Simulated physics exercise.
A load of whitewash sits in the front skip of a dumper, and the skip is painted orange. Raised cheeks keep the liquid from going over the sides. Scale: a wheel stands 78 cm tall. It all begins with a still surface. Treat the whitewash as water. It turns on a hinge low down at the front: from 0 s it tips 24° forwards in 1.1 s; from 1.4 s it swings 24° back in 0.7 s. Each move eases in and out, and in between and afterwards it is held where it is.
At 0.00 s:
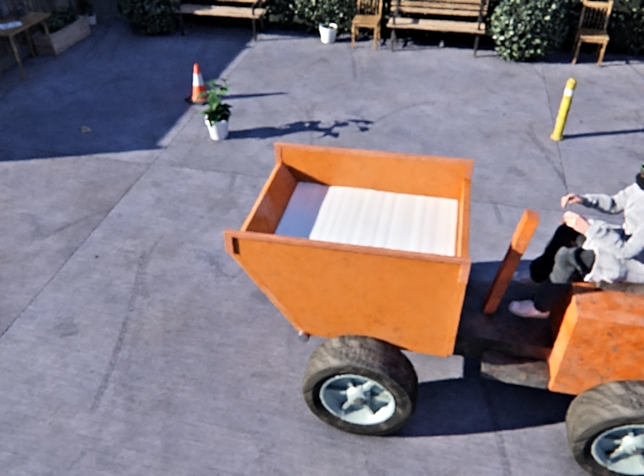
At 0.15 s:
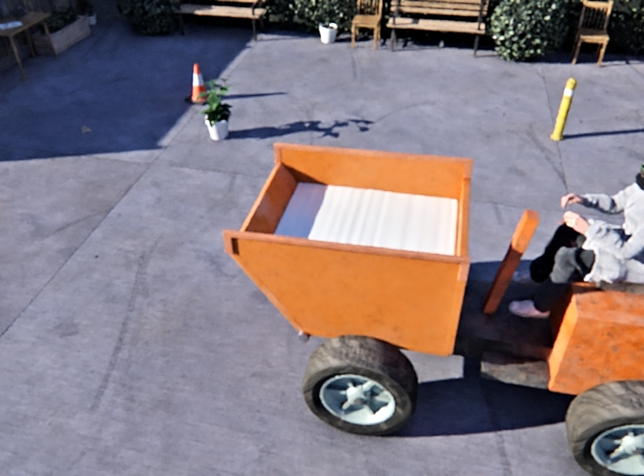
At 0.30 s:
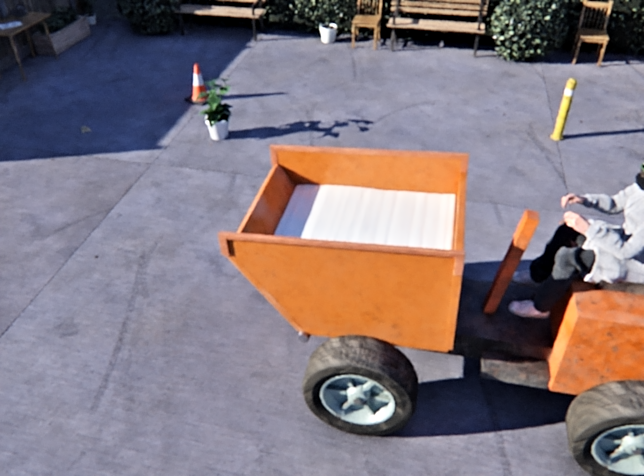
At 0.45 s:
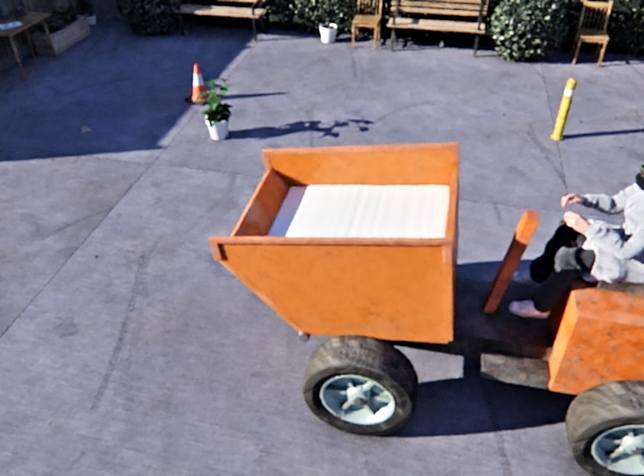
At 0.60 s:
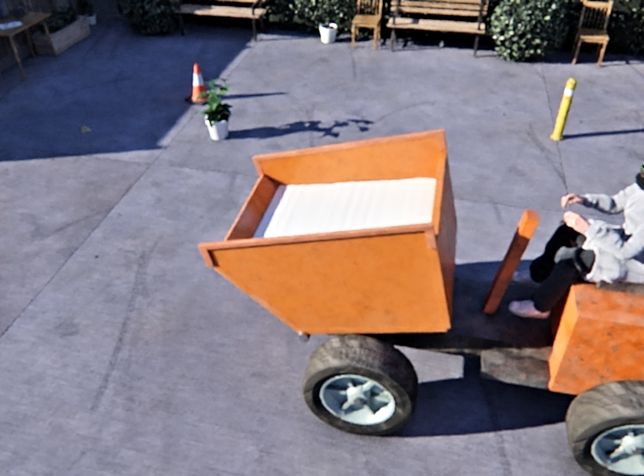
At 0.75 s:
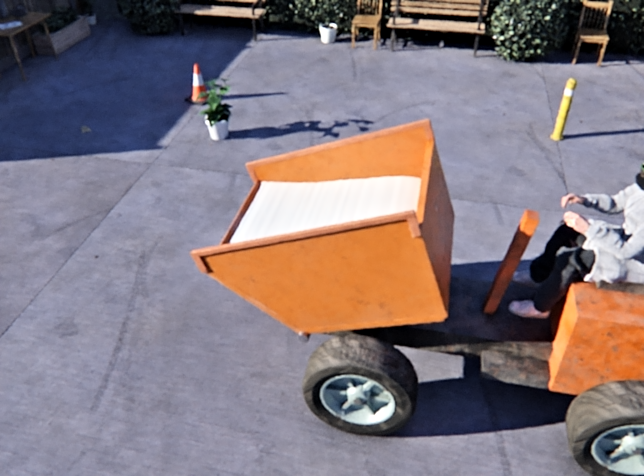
The orange skip on the left of a dumper sat level with white stuff inside, then slowly tilted forward, its left lip dipping and back end rising, while the wheels and seated person stayed put.
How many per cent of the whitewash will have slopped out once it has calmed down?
It loses close to 37 per cent.
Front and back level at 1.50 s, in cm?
About 46 cm in front and 4 cm behind.
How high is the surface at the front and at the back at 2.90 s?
About 30 cm in front and 34 cm behind.
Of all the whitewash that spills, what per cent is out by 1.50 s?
About 60 per cent.
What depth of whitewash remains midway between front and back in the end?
About 22 cm.
Then, 1.50 s in, the skip is at 24° forwards, the surface stands 5 cm at the back and 46 cm at the front; 24 per cent has gone, over the front.
Then, 2.20 s in, the surface stands 37 cm at the back and 31 cm at the front; 32 per cent has gone, over the front.
Then, 2.90 s in, the surface stands 34 cm at the back and 30 cm at the front; 33 per cent has gone, over the front.
Then, 4.99 s in, 37 per cent has gone, over the front, 204 of 548 litres.
